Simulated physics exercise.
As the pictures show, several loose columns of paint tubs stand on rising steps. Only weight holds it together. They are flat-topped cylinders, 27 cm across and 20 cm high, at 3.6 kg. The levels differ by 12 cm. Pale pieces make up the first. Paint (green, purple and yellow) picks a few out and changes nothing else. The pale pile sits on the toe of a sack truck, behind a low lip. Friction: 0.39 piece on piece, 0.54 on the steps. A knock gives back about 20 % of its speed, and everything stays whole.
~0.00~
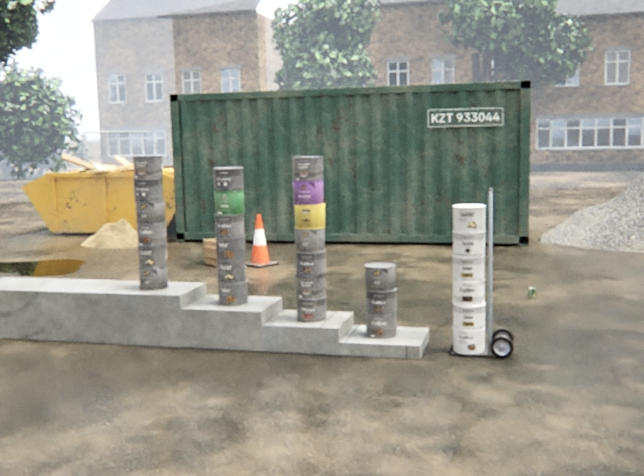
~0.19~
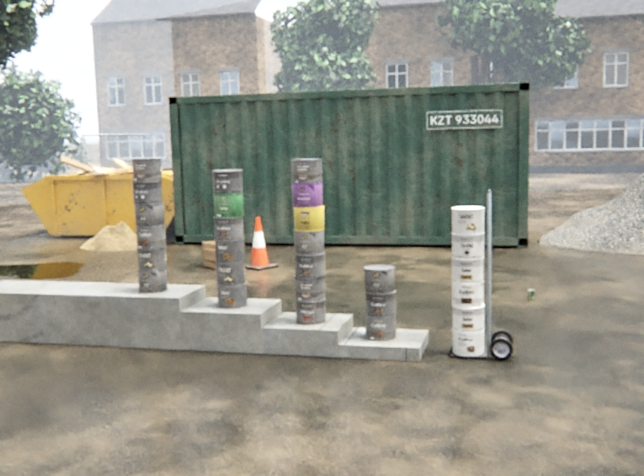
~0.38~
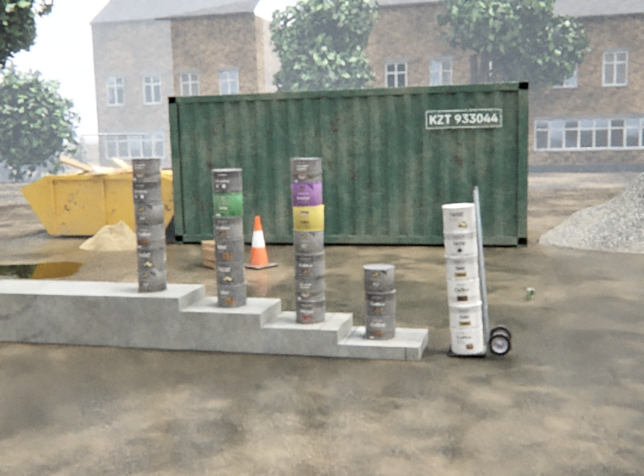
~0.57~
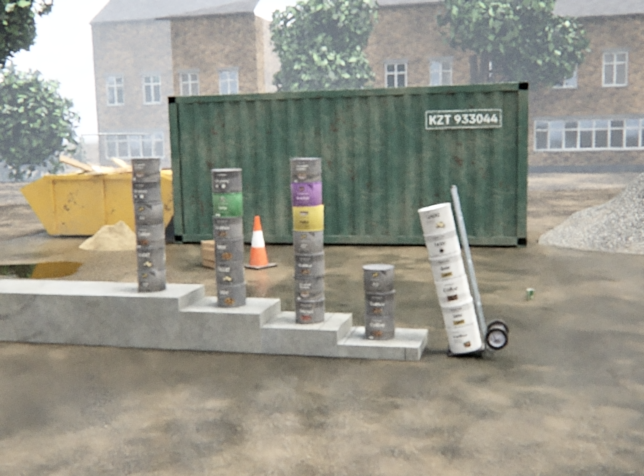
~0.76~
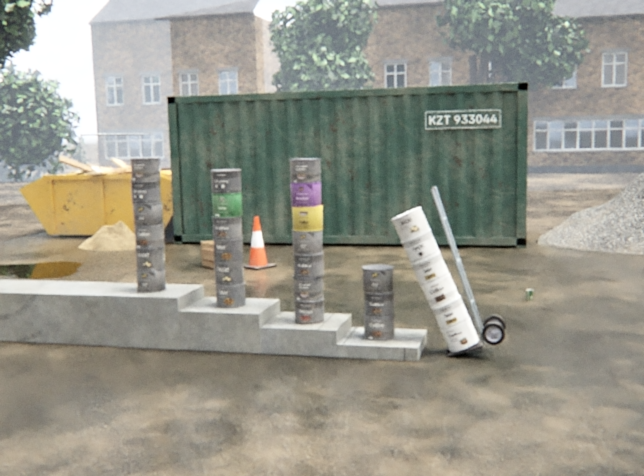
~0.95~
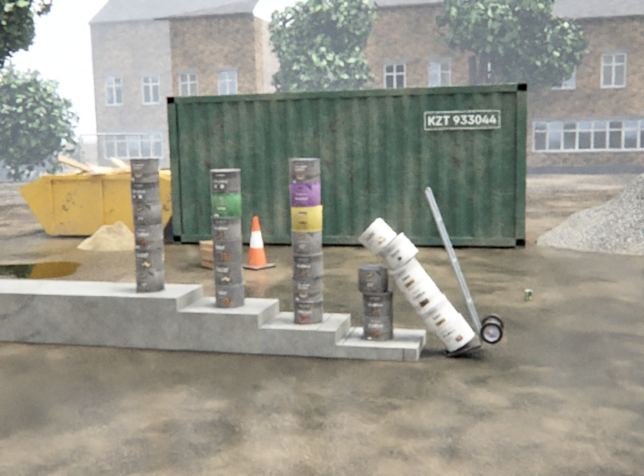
In the video, a sack truck carrying a white column of paint tubs tilts forward to the left, and the column leans increasingly away from its frame, its upper tubs shifting out of line beside the shortest grey stack on concrete steps.
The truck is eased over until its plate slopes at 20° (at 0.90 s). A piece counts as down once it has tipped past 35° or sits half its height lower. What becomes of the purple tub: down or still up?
In the end the purple tub remains up.
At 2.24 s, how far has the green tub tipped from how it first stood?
About 0°.
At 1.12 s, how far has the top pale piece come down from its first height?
Roughly 30 cm.
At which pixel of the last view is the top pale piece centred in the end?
Around (311, 323).
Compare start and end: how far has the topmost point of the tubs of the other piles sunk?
Some 0 cm lower.
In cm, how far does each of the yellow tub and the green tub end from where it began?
Yellow 0, green 0.
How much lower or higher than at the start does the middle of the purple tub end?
It ends some 0 cm lower.
By 1.12 s, 6 of the pale pile down; none of the 22 other tubs down, 2 disturbed; purple tub unmoved.
By 2.24 s, 6 of the pale pile down; none of the 22 other tubs down, 7 disturbed; purple tub moved 22 mm; yellow tub moved 24 mm.
By 2.76 s, 6 of the pale pile down; 1 of the 22 other tubs down; purple tub moved 19 mm; yellow tub moved 22 mm.
By 3.40 s, 5 of the pale pile down; 1 of the 22 other tubs down; purple tub moved 20 mm; yellow tub moved 23 mm.
When it is over (4.0 s), 5 of the pale pile down; 1 of the 22 other tubs down; purple tub moved 20 mm; yellow tub moved 23 mm; green tub unmoved. In pixels of the last frame, middles, purple tub near (303, 195), yellow tub near (304, 218).
